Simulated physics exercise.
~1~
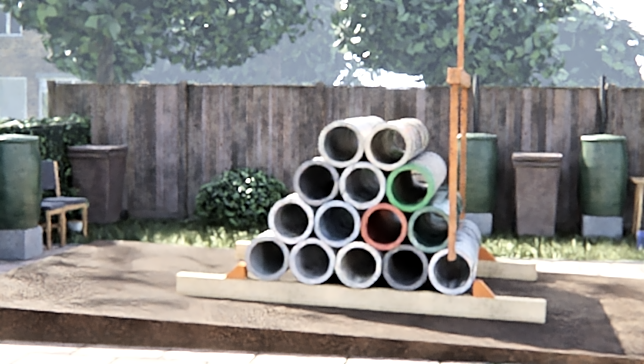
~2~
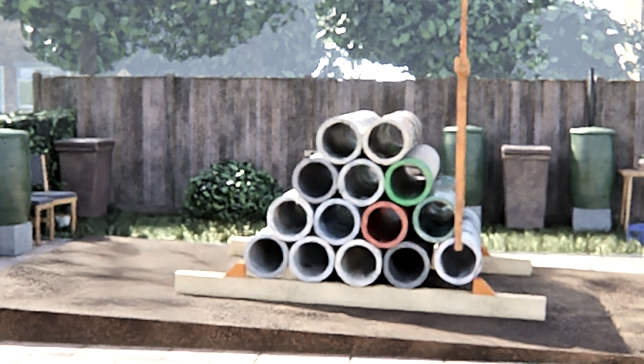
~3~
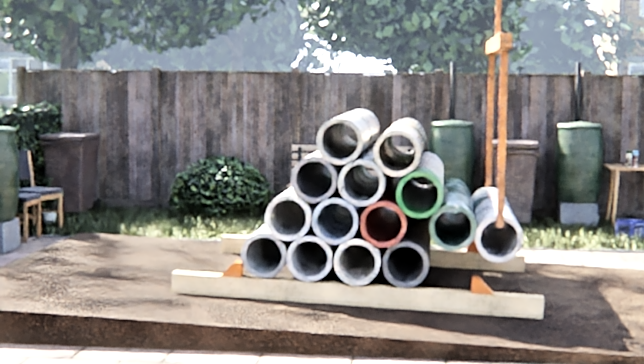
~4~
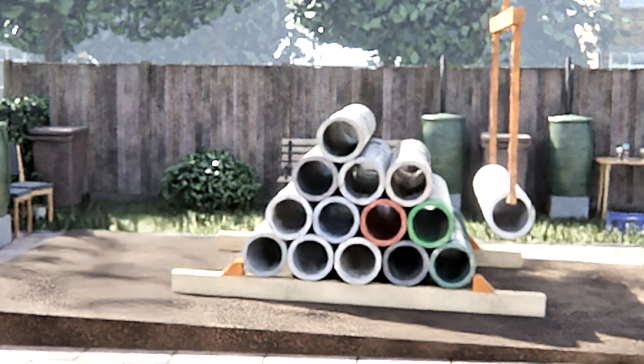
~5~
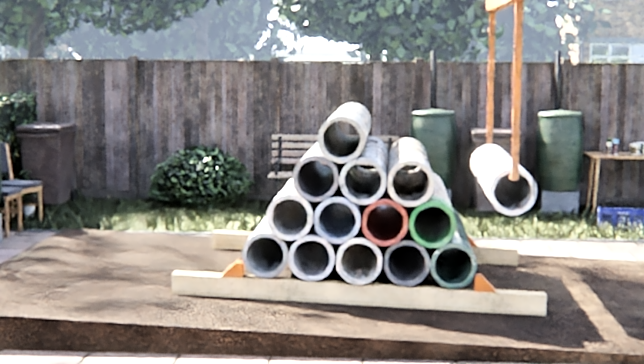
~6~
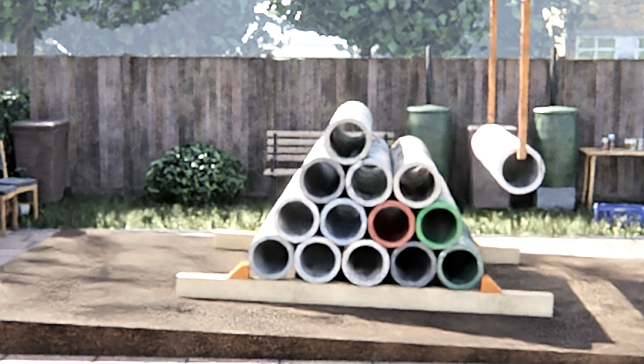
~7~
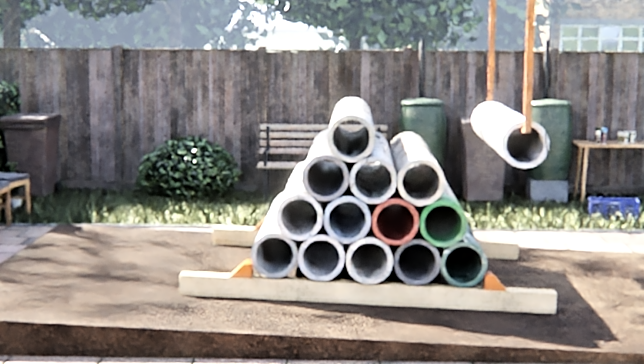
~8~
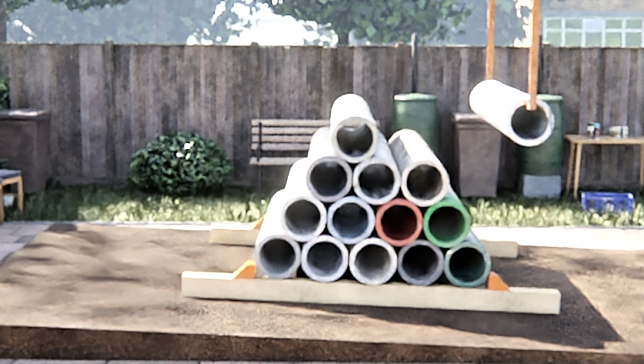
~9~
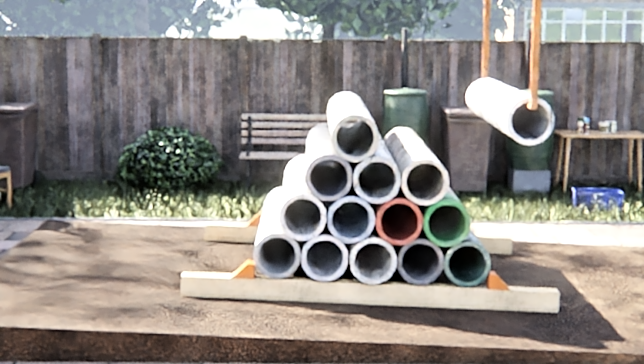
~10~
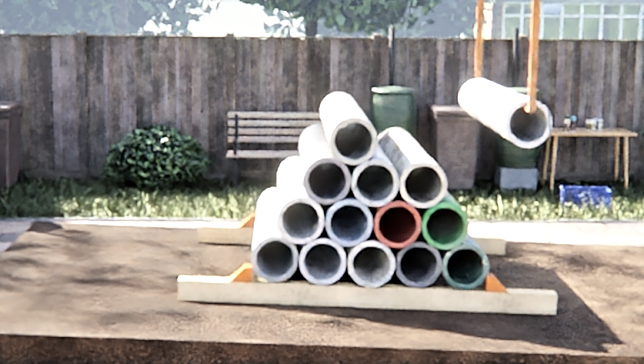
The green-marked pipe rolled down a row to the right after orange straps lifted the bottom right pipe out of the stack, and a few neighbours shifted too; the rest stayed piled between the wedges while the lifted pipe hung to the right.
